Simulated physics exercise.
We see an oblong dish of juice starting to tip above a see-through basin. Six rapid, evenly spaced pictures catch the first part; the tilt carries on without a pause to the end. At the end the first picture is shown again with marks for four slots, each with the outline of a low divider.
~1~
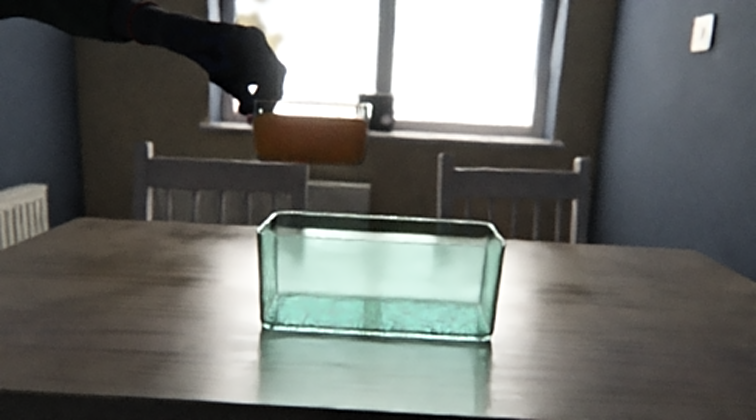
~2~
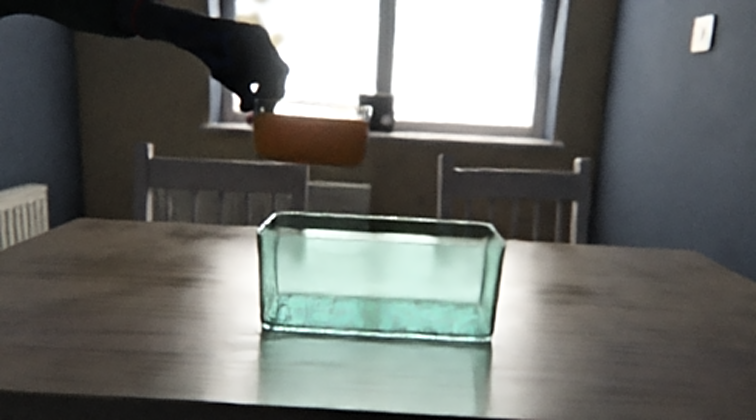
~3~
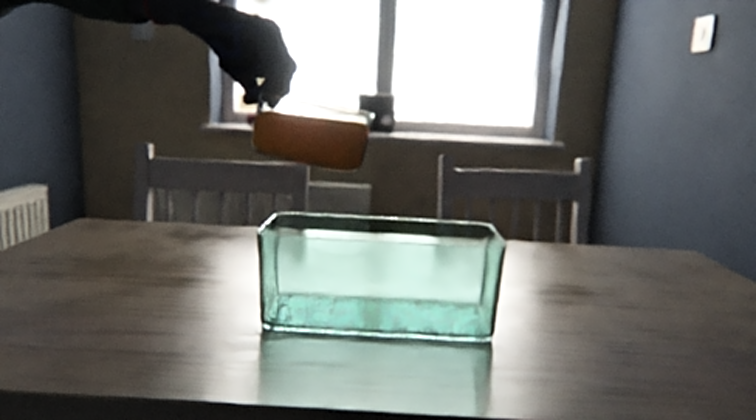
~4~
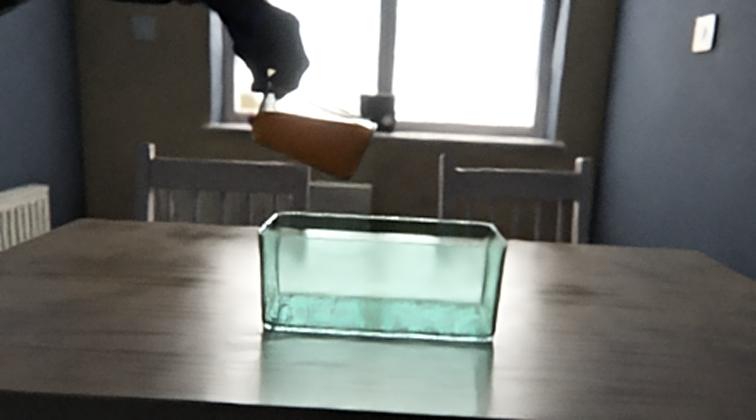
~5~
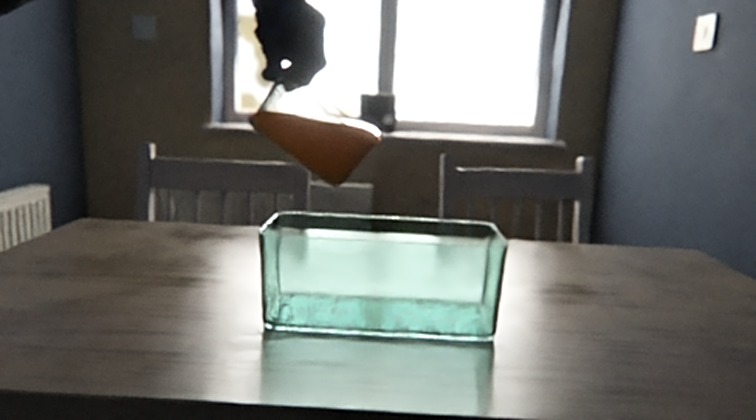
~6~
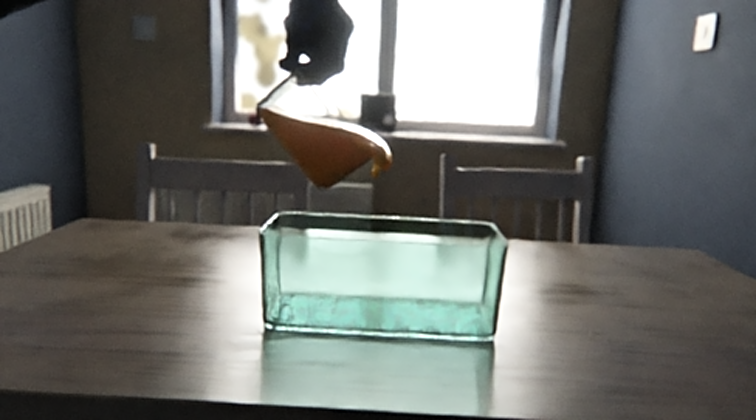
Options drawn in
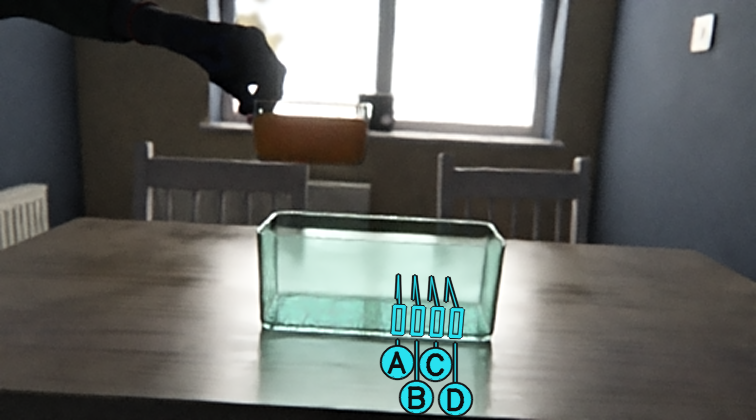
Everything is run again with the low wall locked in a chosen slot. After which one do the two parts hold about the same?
Go for A.
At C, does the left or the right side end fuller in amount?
The left one.
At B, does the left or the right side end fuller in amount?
More ends on the left.
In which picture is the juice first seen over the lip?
Picture 5.
In cyan, A at (397, 340); B at (416, 341); C at (435, 342); D at (455, 343).
Choosing A, about 50 % ends left of the wall and 45 % right of it; 5 % is lost outside.
Choosing B, about 70 % ends left of the wall and 25 % right of it; 6 % is lost outside.
Choosing C, about 76 % ends left of the wall and 18 % right of it; 6 % is lost outside.
Choosing D, about 77 % ends left of the wall and 15 % right of it; 8 % is lost outside.
